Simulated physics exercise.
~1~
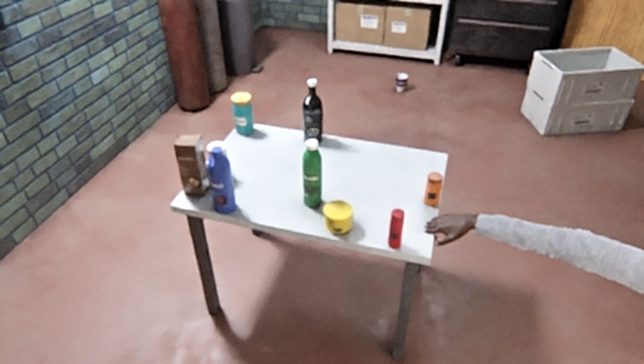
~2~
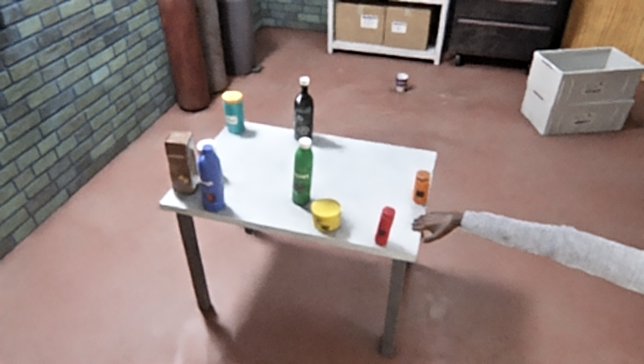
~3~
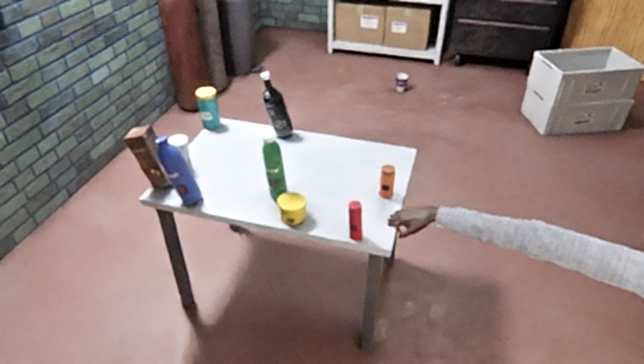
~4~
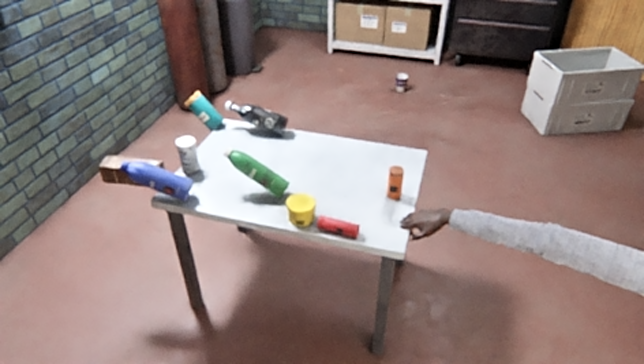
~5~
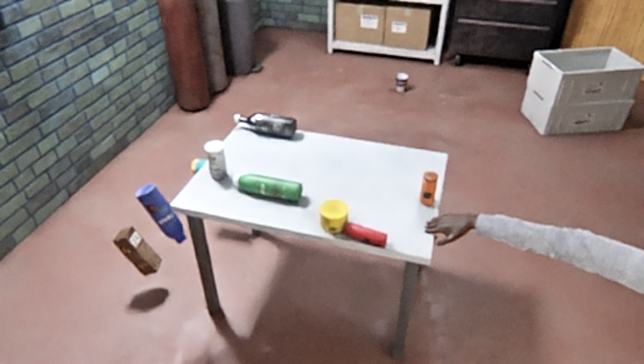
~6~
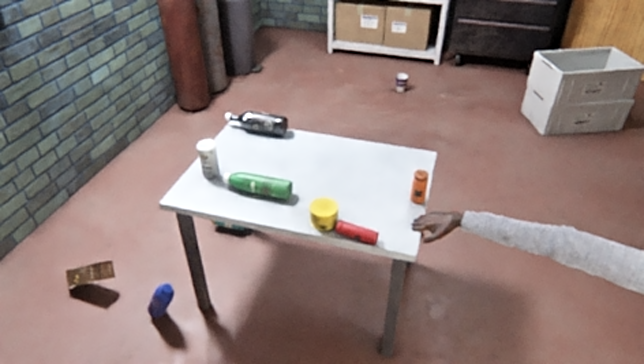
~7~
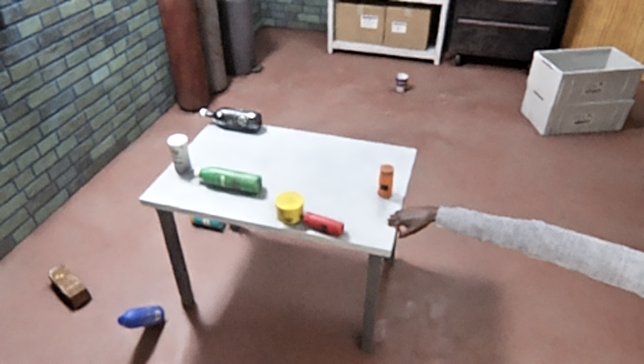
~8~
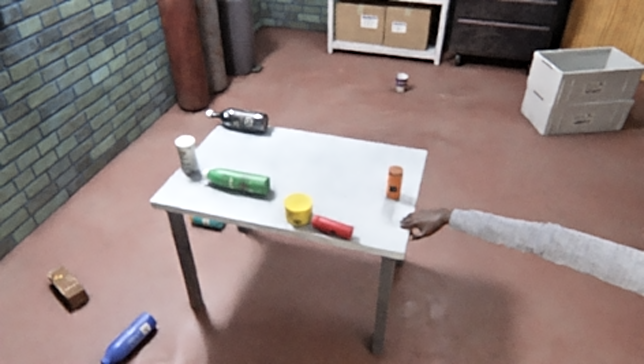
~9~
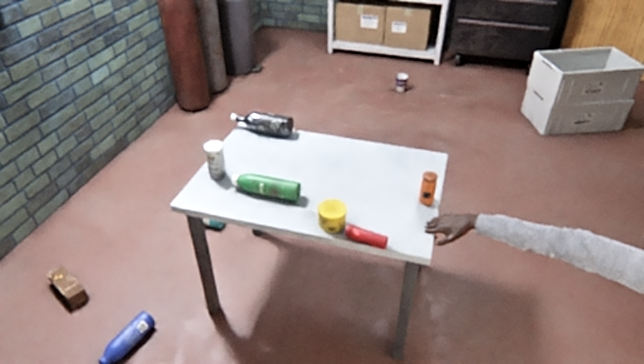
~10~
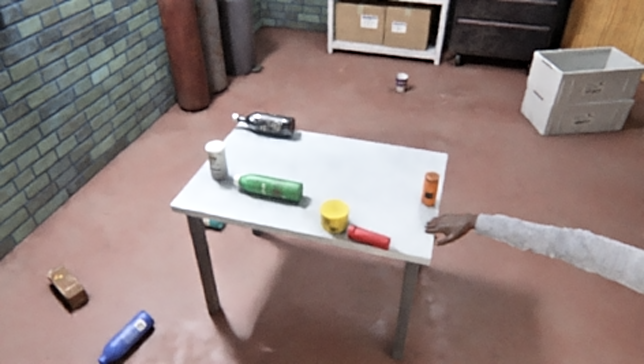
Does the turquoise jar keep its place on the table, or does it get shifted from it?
It gets shifted. The turquoise jar tips over, drops off the left side of the table and ends up lying on the floor.
At the start, bottles, shakers and other containers stand on a white table, with a hand at its right edge. The table slides left with the hand, and the brown carton, blue bottle and black bottle begin to lean. As it moves back right, the black and green bottles and red shaker topple, while the carton, blue bottle and turquoise jar drop off the left side. The table goes left and right once more, and the blue bottle settles on the floor near the carton. At the end, the white tin, yellow tub and orange shaker still stand on the table.
